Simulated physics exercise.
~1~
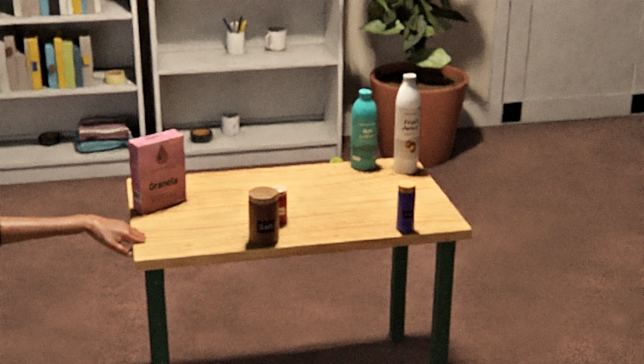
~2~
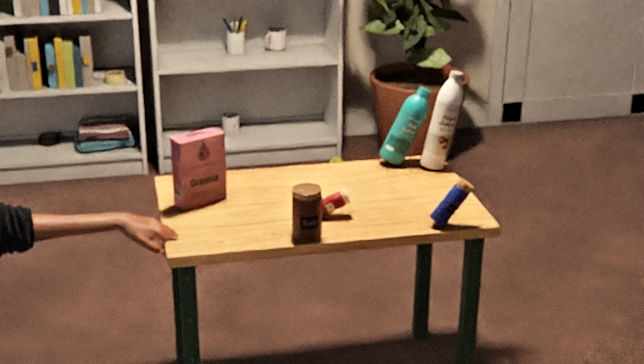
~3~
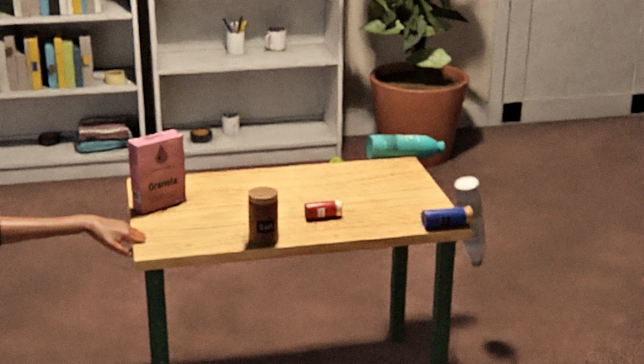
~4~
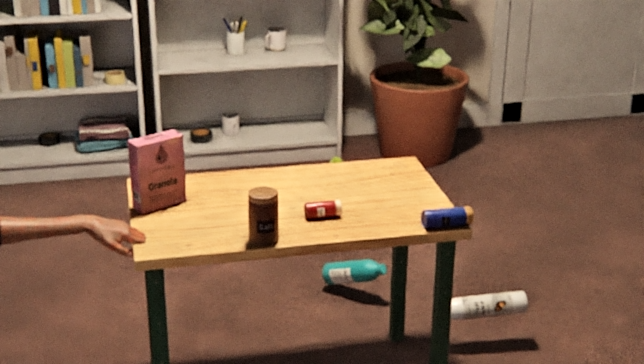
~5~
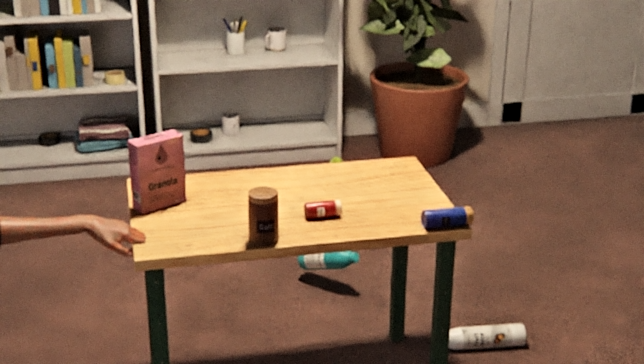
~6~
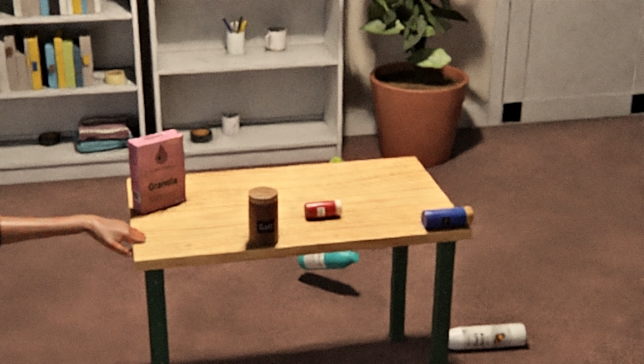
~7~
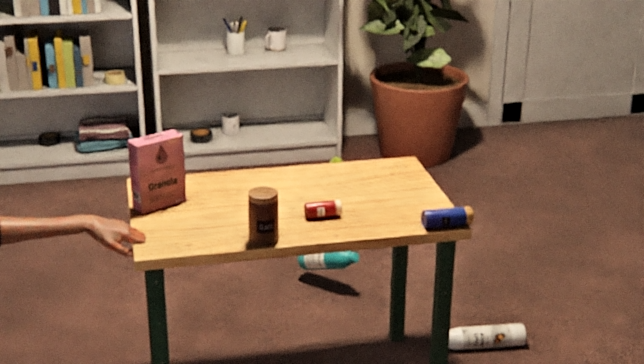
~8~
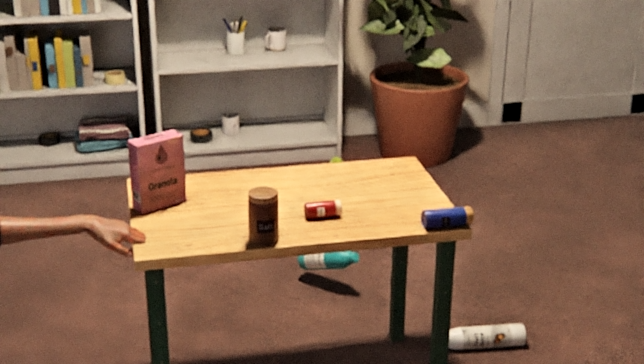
In a room with shelves and a potted plant, a hand jerked a wooden table right and back, toppling the red and blue shakers and sending the white and turquoise bottles to the floor, while the pink packet and brown jar stayed upright.
